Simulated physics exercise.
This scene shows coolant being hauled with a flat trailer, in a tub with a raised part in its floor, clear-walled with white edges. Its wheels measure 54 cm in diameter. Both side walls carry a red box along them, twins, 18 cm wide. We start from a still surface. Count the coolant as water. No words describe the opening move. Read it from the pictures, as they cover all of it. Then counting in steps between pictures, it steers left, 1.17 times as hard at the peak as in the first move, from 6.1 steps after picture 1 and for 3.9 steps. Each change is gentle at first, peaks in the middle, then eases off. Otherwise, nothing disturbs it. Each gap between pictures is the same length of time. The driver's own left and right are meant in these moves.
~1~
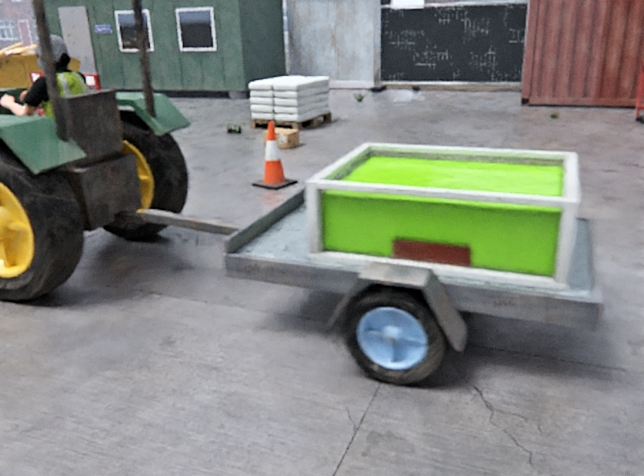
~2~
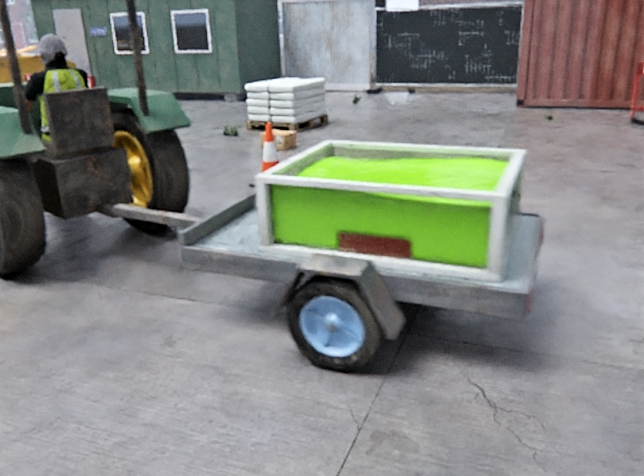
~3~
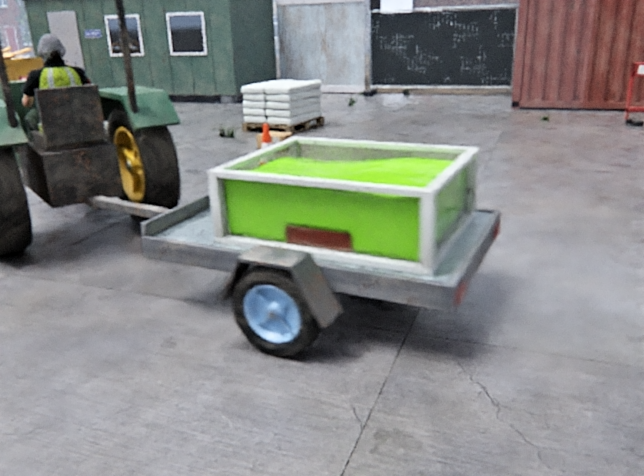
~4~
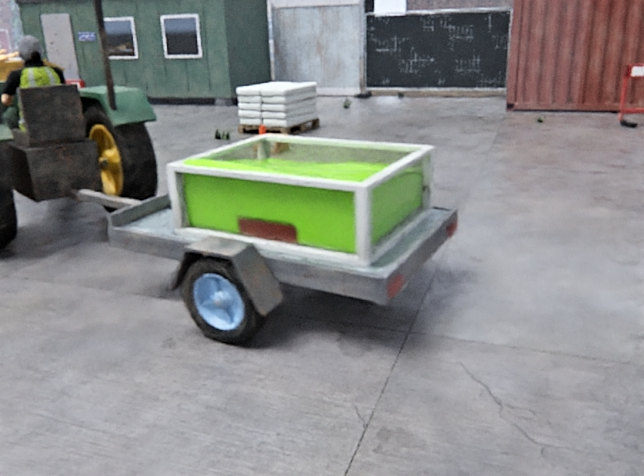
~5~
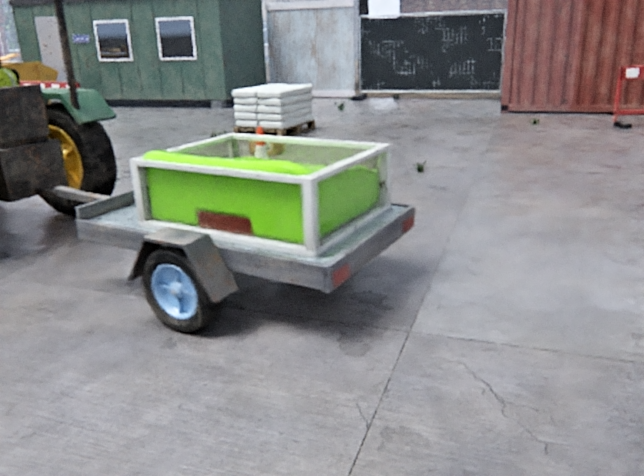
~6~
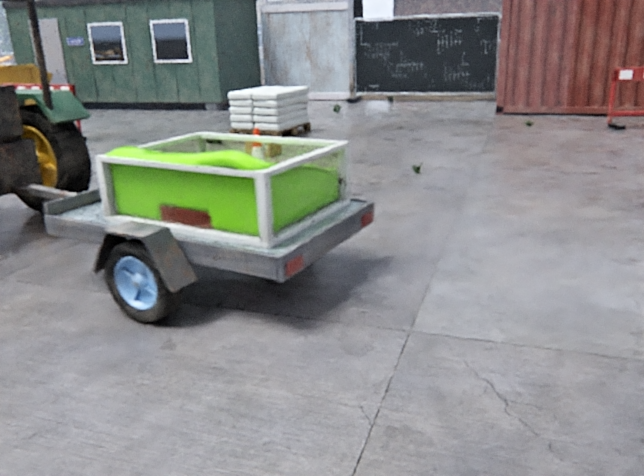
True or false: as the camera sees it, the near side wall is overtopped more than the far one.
False.
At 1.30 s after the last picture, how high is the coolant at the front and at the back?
Height at the front is 32 cm; height at the back is 34 cm.
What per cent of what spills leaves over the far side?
Around 50 in a hundred.
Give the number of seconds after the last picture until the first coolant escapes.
The first spill happens at roughly 0.3 s.
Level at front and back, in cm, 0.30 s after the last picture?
Close to 34 cm at the front end and 34 cm at the back end.
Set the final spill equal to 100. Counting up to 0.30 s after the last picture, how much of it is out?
I'd say some 10 percent by then.
Then, 0.30 s after the last picture, front 34 cm, middle 35 cm, back 35 cm above the lowest part of the floor; the loss stands at 1 per cent, over the near side.
Then, 0.80 s after the last picture, front 31 cm, middle 31 cm, back 36 cm above the lowest part of the floor; the loss stands at 3 per cent, over the near side and the far side, a little elsewhere.
Then, 1.30 s after the last picture, front 32 cm, middle 34 cm, back 34 cm above the lowest part of the floor; the loss stands at 9 per cent, over the far side, a little elsewhere.
Then, 3.44 s after the last picture, the loss stands at 14 per cent, over the far side and the near side, a little elsewhere; the near side has passed 5 per cent and the far side 7.
